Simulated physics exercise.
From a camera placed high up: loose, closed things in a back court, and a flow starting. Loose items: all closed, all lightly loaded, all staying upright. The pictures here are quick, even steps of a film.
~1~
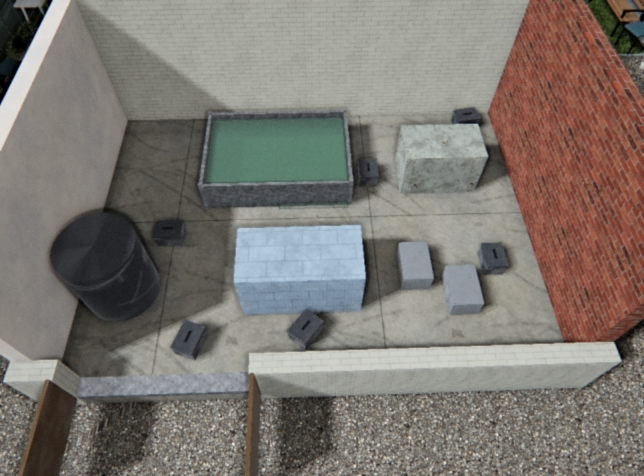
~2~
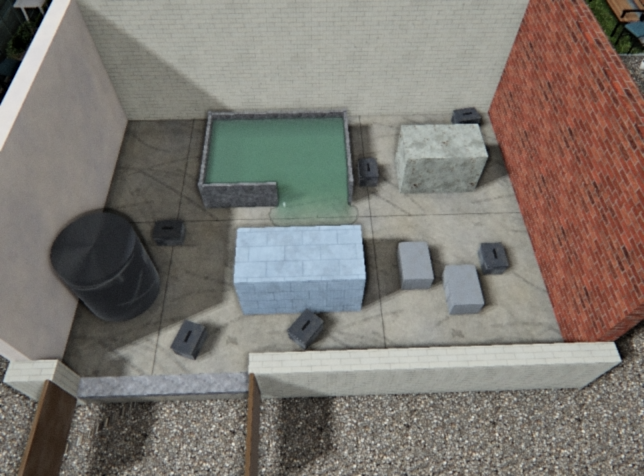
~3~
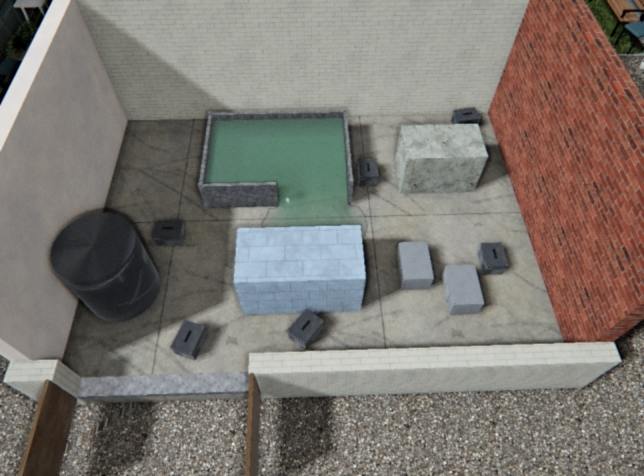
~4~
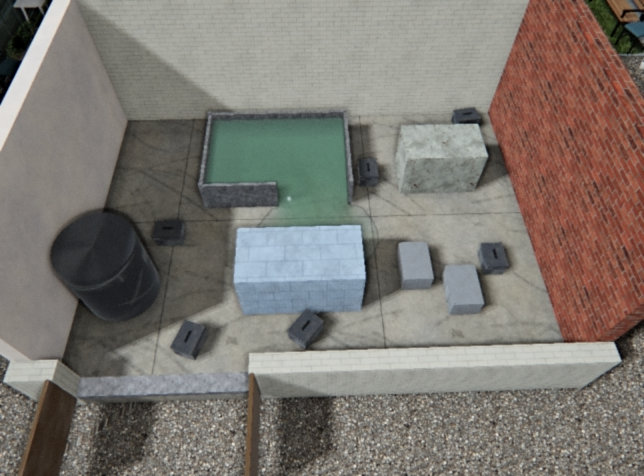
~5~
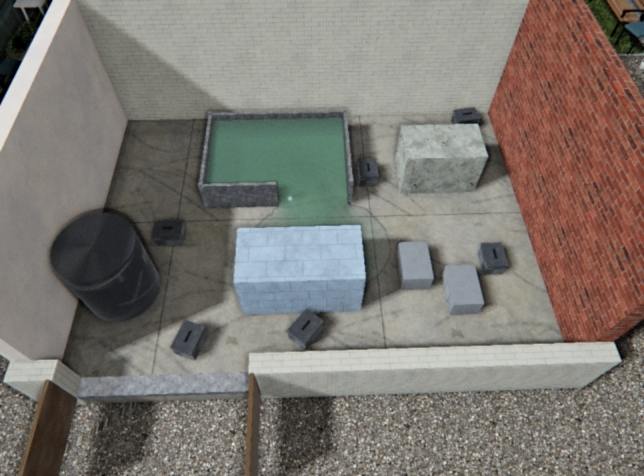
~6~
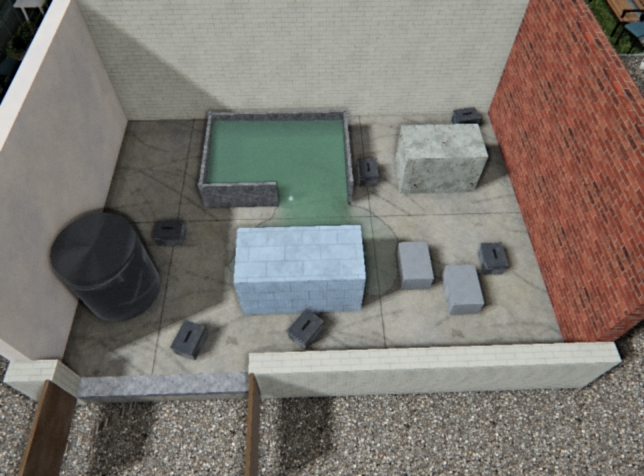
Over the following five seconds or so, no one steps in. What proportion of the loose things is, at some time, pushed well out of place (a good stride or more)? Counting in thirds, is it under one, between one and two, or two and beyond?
The share moved far is a third up to two thirds.
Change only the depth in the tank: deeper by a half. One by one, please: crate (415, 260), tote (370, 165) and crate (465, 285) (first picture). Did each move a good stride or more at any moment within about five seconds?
Note, listed order: Covered it / didn't cover it / covered it.
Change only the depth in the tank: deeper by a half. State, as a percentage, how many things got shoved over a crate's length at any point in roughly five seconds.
I'd put it near 60 percent.
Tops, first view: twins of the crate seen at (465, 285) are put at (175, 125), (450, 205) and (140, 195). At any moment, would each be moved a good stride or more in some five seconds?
Copy one: Barely shifts; copy two: Slides well clear; copy three: Slides well clear.
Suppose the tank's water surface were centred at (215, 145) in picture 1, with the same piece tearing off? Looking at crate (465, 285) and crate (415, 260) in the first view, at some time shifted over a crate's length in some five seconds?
In the order asked: Got displaced that much and got displaced that much.
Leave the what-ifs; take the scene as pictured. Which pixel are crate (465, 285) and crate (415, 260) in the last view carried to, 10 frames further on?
The tops should be near (541, 313) and near (497, 274).
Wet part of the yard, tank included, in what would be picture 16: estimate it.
45 %.
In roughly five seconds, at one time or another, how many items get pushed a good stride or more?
That adds up to 4.
A moment on, 0 of 8 are well off their spots; 0 afloat.
Next, 2 of 8 are well off their spots; 1 afloat.
Later, 3 of 8 are well off their spots; 3 afloat.
In the end, 4 of 8 are well off their spots, and 4 have been at some point; 3 afloat.
